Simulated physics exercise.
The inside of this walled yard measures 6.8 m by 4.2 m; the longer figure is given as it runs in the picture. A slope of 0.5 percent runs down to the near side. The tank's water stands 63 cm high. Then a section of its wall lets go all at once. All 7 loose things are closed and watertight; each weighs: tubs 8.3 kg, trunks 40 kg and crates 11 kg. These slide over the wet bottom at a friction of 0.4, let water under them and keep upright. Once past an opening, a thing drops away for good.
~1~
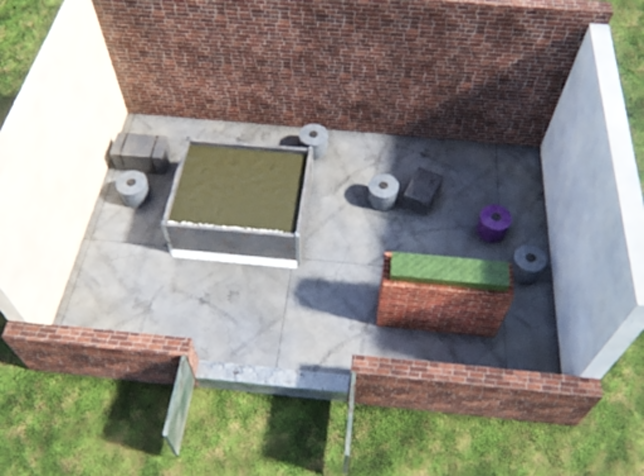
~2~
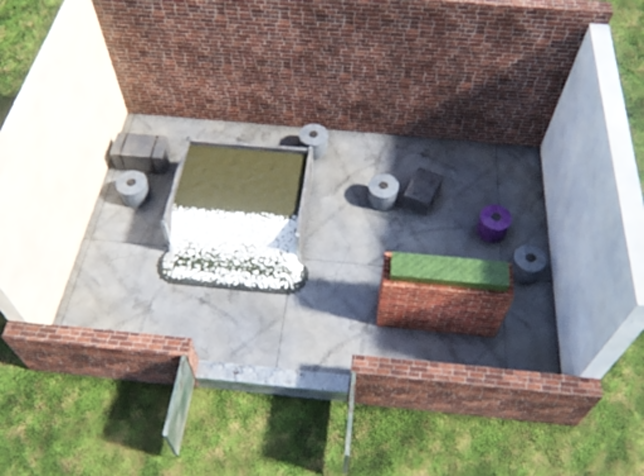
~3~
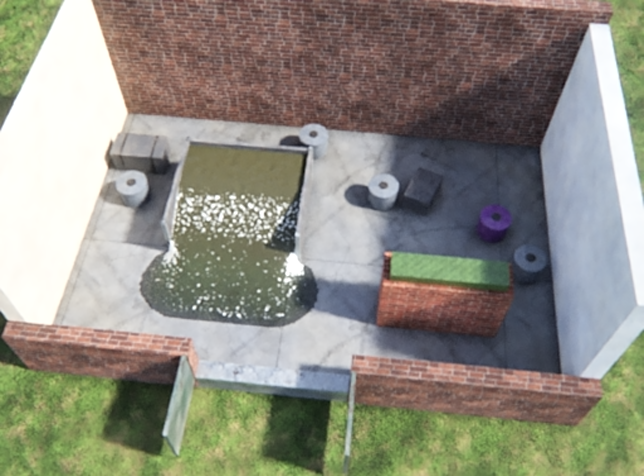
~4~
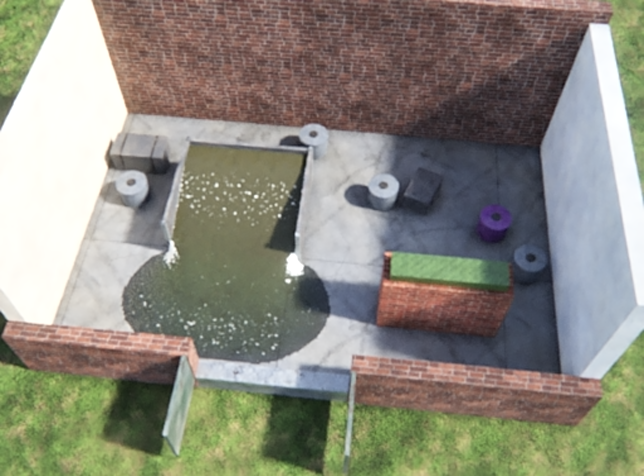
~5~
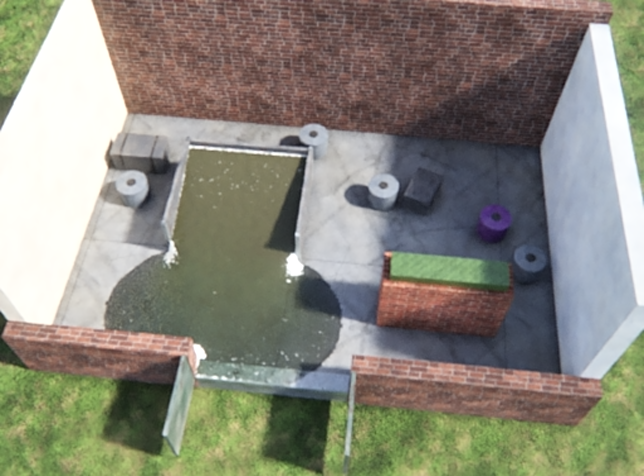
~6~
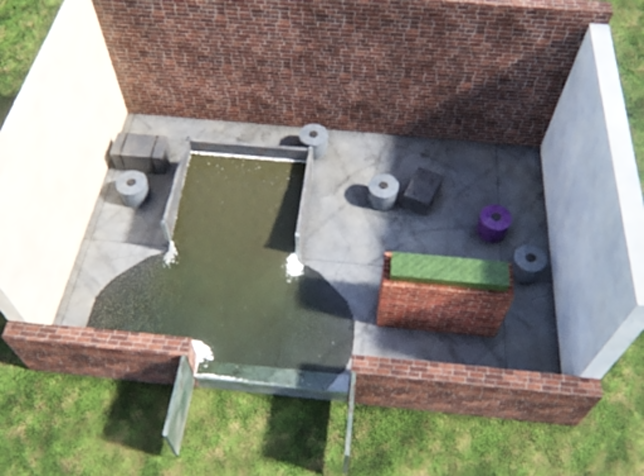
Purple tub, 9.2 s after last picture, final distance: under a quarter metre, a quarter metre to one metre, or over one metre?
Under a quarter metre.
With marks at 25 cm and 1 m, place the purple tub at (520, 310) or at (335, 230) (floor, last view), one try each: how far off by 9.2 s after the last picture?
Try one: It hardly moves. Try two: It hardly moves.
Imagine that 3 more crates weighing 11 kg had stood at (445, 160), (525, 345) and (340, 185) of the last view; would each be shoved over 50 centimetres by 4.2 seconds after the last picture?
First within, then within, then within.
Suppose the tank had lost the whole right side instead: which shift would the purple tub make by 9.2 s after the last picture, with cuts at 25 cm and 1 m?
Under that change, the purple tub covers a big distance.
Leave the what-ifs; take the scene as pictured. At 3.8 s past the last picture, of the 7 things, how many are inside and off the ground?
Just then, the number is 1.
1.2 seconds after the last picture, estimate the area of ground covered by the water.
Some 11.0 m2 of it.
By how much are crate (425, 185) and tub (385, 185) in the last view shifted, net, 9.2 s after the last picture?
In that order: 0 cm, 0 cm.
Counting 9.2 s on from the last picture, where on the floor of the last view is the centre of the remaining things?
It works out to somewhere near (387, 193) on the floor.
Then, 1.2 s after the last picture the purple tub is near (496, 217), 0.0 m from its start, aground; 0 of 7 are out; 0 afloat.
Then, 3.8 s after the last picture the purple tub is near (496, 217), 0.0 m from its start, aground; 0 of 7 are out; 1 afloat.
Then, 6.2 s after the last picture the purple tub is near (496, 217), 0.0 m from its start, aground; 0 of 7 are out; 0 afloat.
Then, 9.2 s after the last picture the purple tub is near (496, 217), 0.0 m from its start, aground; 0 of 7 are out; 0 afloat.
